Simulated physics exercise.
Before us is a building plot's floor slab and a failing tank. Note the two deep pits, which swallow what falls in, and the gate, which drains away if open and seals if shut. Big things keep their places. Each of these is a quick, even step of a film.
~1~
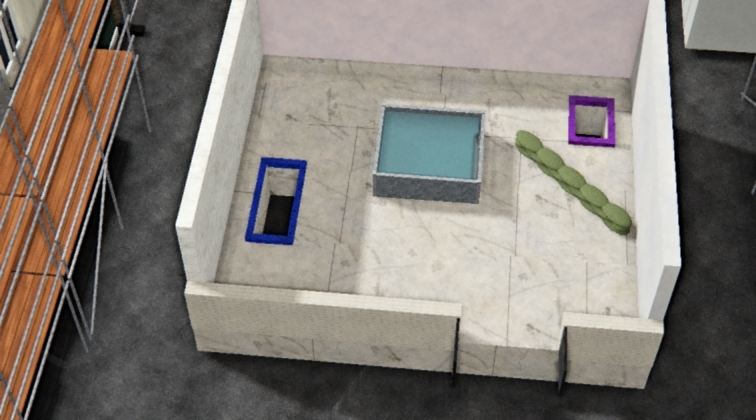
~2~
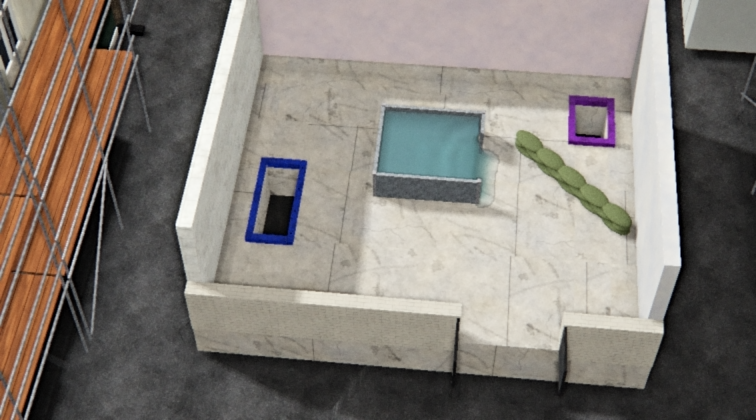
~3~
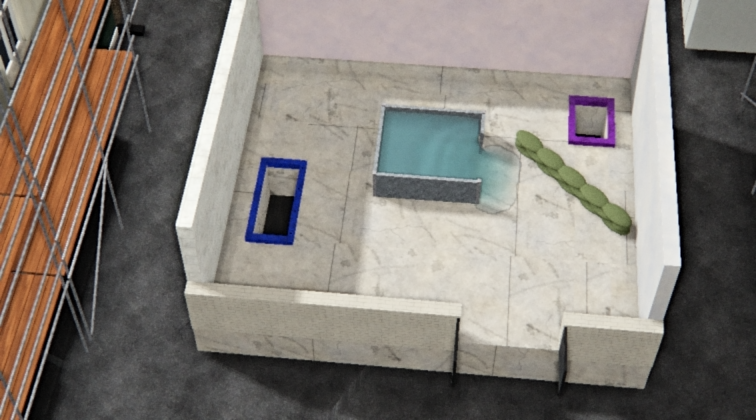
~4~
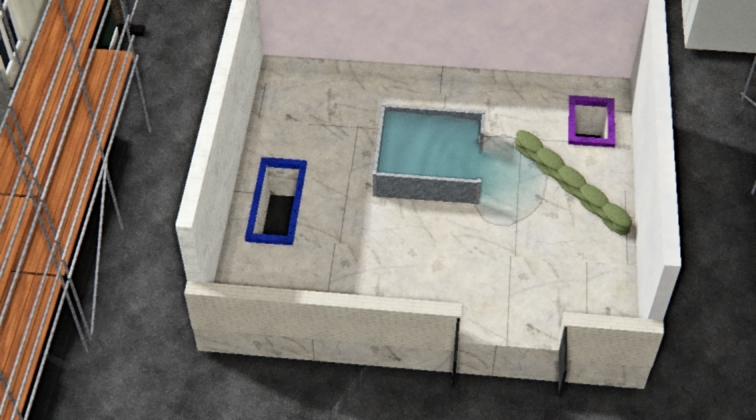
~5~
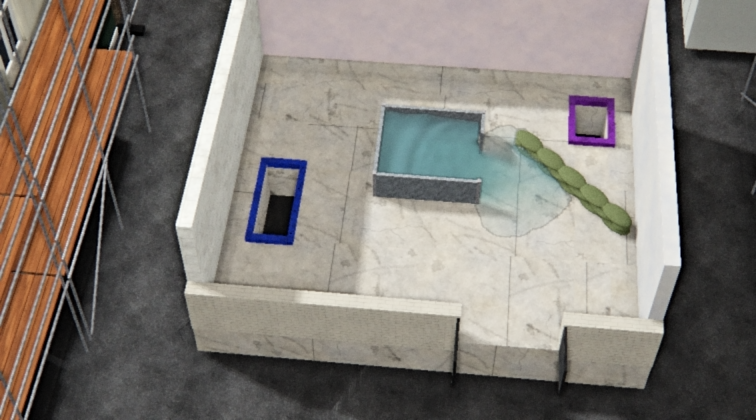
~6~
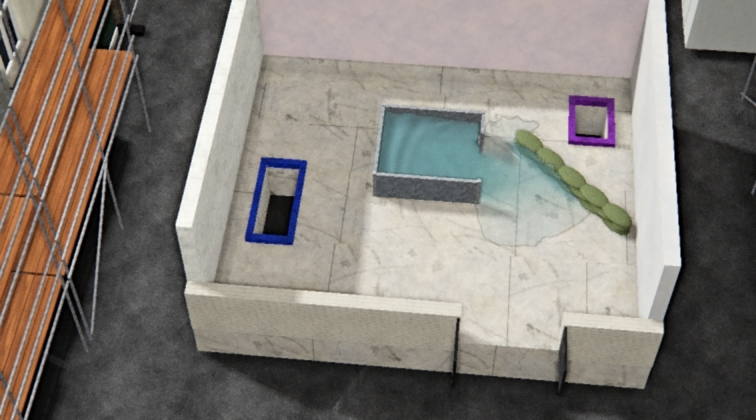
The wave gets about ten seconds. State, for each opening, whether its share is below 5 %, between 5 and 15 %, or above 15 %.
The gate takes in a considerable amount - past fifteen per cent. The blue pit takes in a trifling amount - short of five per cent. The purple pit takes in a trifling amount - short of five per cent.
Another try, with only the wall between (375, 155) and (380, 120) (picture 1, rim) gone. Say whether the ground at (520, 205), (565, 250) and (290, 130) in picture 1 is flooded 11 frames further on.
First spot spared, second spot spared, third spot submerged.
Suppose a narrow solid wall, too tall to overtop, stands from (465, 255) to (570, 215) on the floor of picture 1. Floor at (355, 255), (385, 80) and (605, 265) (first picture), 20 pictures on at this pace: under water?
Swamped; spared; swamped.
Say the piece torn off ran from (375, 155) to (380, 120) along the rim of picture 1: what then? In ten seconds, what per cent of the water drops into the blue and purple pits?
Result - blue: 14 %; purple: 0 %.
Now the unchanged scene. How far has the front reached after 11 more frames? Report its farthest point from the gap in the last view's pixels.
I'd say at around (639, 343).
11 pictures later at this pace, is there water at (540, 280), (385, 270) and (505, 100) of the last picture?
Drenched; left dry; drenched.
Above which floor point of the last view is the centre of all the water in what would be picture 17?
Near (496, 198).
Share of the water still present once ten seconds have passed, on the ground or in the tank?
That comes to around 74 in a hundred.
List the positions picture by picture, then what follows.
The open tank at (430, 145) is whole and still, in the first frame.
Water pours out at (478, 172) and has run to (489, 153), in the second frame.
Water pours out at (478, 173) and has run to (515, 160), in the third frame.
The front is at (542, 172), out from the gap at (478, 173), in the fourth frame.
The front is at (565, 200), out from the gap at (478, 173), in the fifth frame.
Water pours out at (478, 173) and has run to (586, 210), in the sixth frame.
A moment on, water covers 15 % of the floor; the gate 0 %, the blue pit 0 %, the purple pit 0 %.
Next, water covers 20 % of the floor; the gate 0 %, the blue pit 0 %, the purple pit 0 %.
Then, water covers 25 % of the floor; the gate 2 %, the blue pit 0 %, the purple pit 0 %.
Later, water covers 45 % of the floor; the gate 13 %, the blue pit 0 %, the purple pit 0 %.
In the end, water covers 60 % of the floor; the gate 26 %, the blue pit 0 %, the purple pit 0 %.
